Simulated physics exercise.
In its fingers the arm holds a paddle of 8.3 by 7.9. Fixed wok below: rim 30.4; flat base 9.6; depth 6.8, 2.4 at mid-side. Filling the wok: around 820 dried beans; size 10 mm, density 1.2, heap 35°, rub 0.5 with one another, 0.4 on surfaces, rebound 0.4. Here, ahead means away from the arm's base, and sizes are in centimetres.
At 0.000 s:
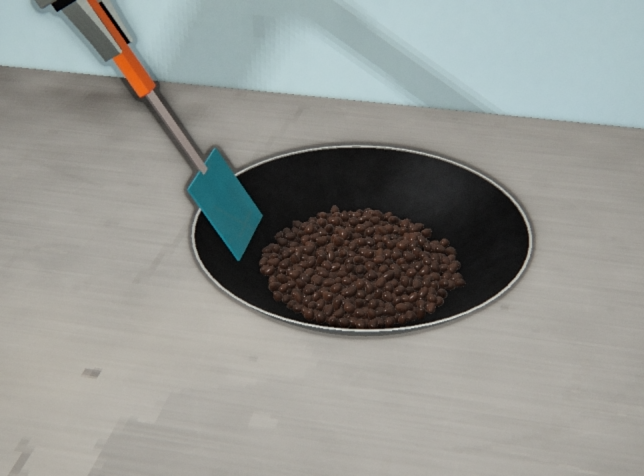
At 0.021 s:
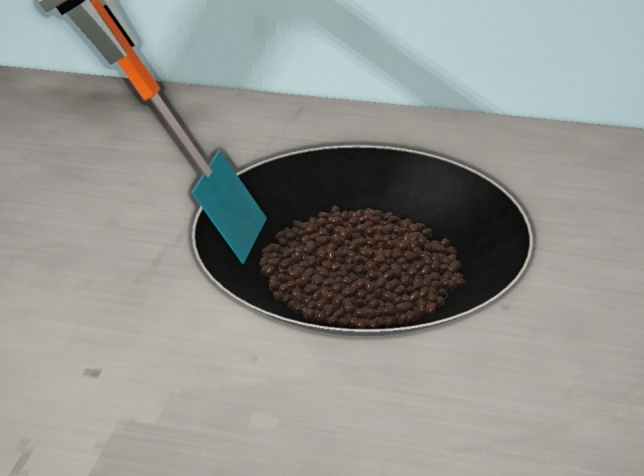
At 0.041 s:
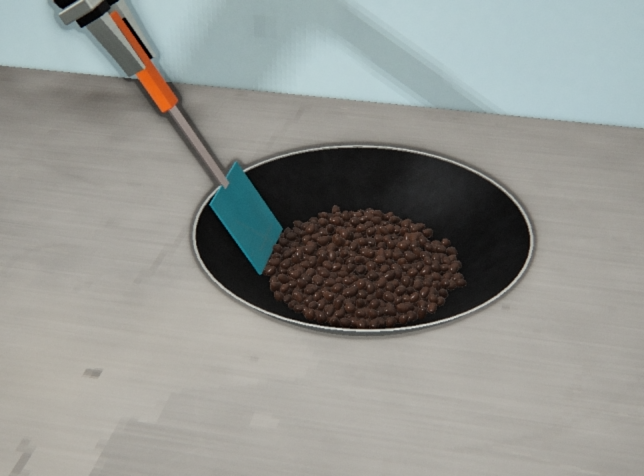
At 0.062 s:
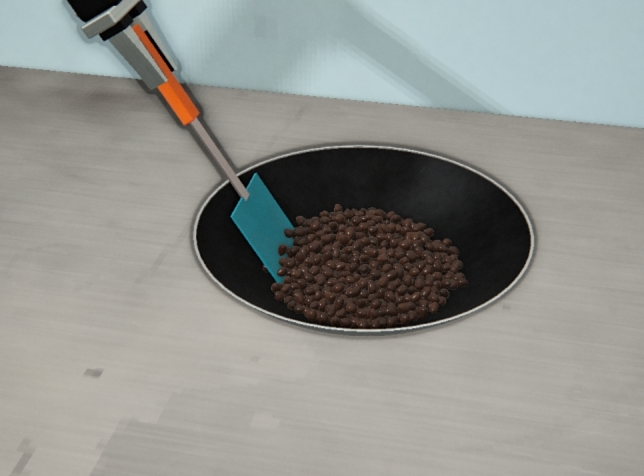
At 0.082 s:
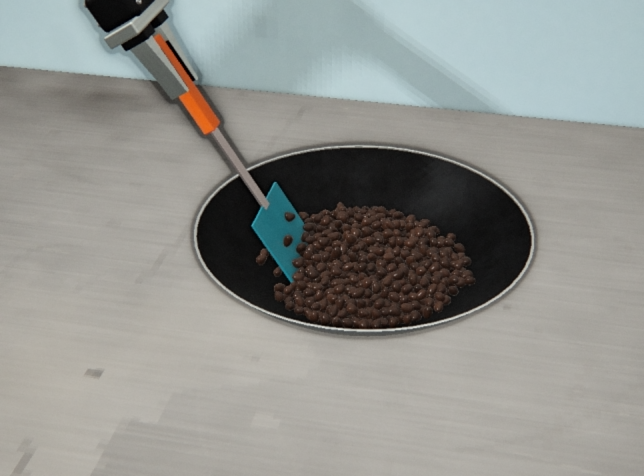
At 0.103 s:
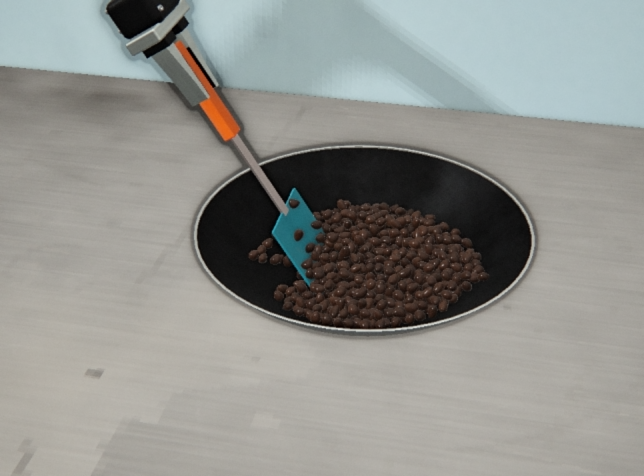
A robotic arm holding a teal paddle lowered it rightward from the left side of a black wok into the brown beans, nudging the pile slightly right while a few beans slipped behind the blade.
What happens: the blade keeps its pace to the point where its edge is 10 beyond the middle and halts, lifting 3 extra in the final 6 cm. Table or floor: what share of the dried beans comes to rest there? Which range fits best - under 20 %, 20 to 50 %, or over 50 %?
The range that fits: 20 to 50 %.
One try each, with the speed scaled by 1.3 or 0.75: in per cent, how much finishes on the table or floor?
Roughly 45 % and roughly 25 %.
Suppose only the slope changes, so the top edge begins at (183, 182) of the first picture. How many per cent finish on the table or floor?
35 percent or so.
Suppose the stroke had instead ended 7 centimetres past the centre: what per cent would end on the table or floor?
Result: Approx. 15 %.
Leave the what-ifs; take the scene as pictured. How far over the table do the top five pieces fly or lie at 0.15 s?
Around 8 cm above the table.
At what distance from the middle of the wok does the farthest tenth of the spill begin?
Around 40 centimetres from the centre.
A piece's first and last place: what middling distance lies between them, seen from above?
Around 8 cm, measured level.
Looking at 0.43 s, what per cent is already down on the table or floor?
Share at that moment: About 20 %.
After 0.15 s, sloping 58°, highest piece 10 above the table; 815 in the wok.
After 0.20 s, sloping 58°, highest piece 15 above the table; 814 in the wok, 1 on the blade or in flight.
After 0.43 s, sloping 58°, highest piece 11 above the table; 506 in the wok, 178 on the table or floor, 131 on the blade or in flight.
After 1.48 s, sloping 58°, highest piece 6 above the table; 506 in the wok, 309 on the table or floor.
At rest, 506 in the wok, 309 on the table or floor. That is 38 % on the table or floor.
